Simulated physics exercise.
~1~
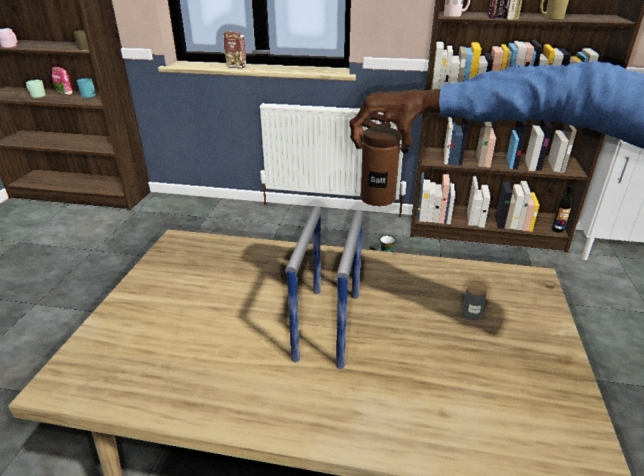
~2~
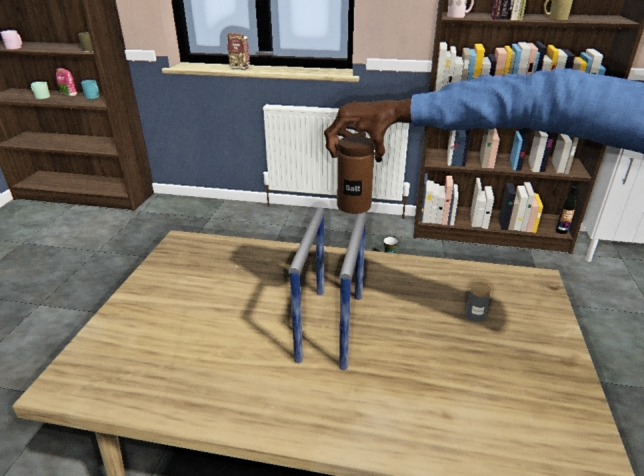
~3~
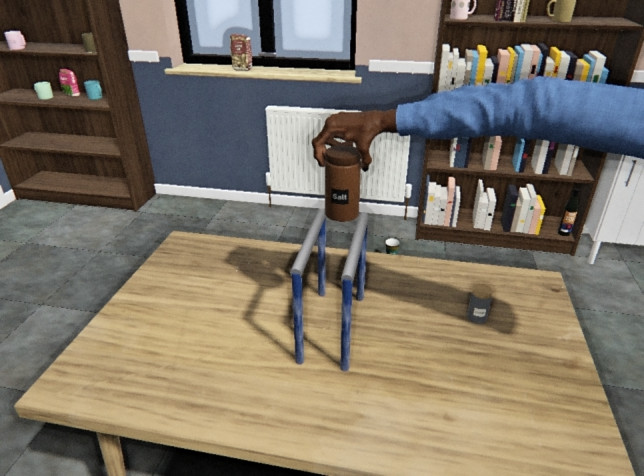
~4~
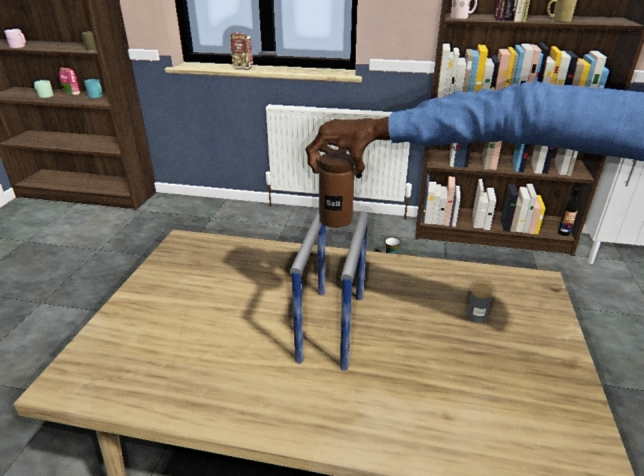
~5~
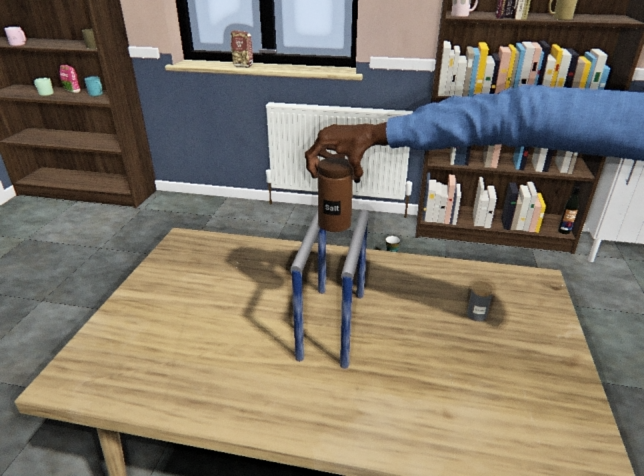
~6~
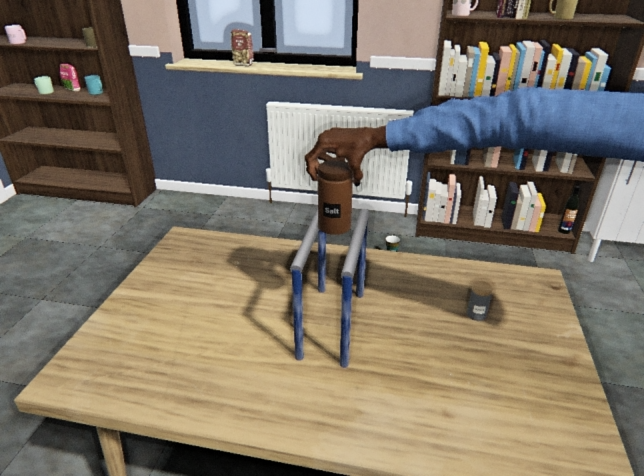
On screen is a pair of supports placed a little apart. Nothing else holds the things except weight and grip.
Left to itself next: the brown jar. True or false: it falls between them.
True.
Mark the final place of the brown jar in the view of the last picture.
It finishes at around (333, 302).
Then, 0.30 s later than the last frame, brown jar moved well along near (334, 274).
Then, 0.40 s later than the last frame, brown jar moved well along near (333, 294).
When it is over, moved from the start, brown jar; grey shaker as before. End places, in pixels of the last picture, brown jar near (333, 303). The jar goes down the gap.
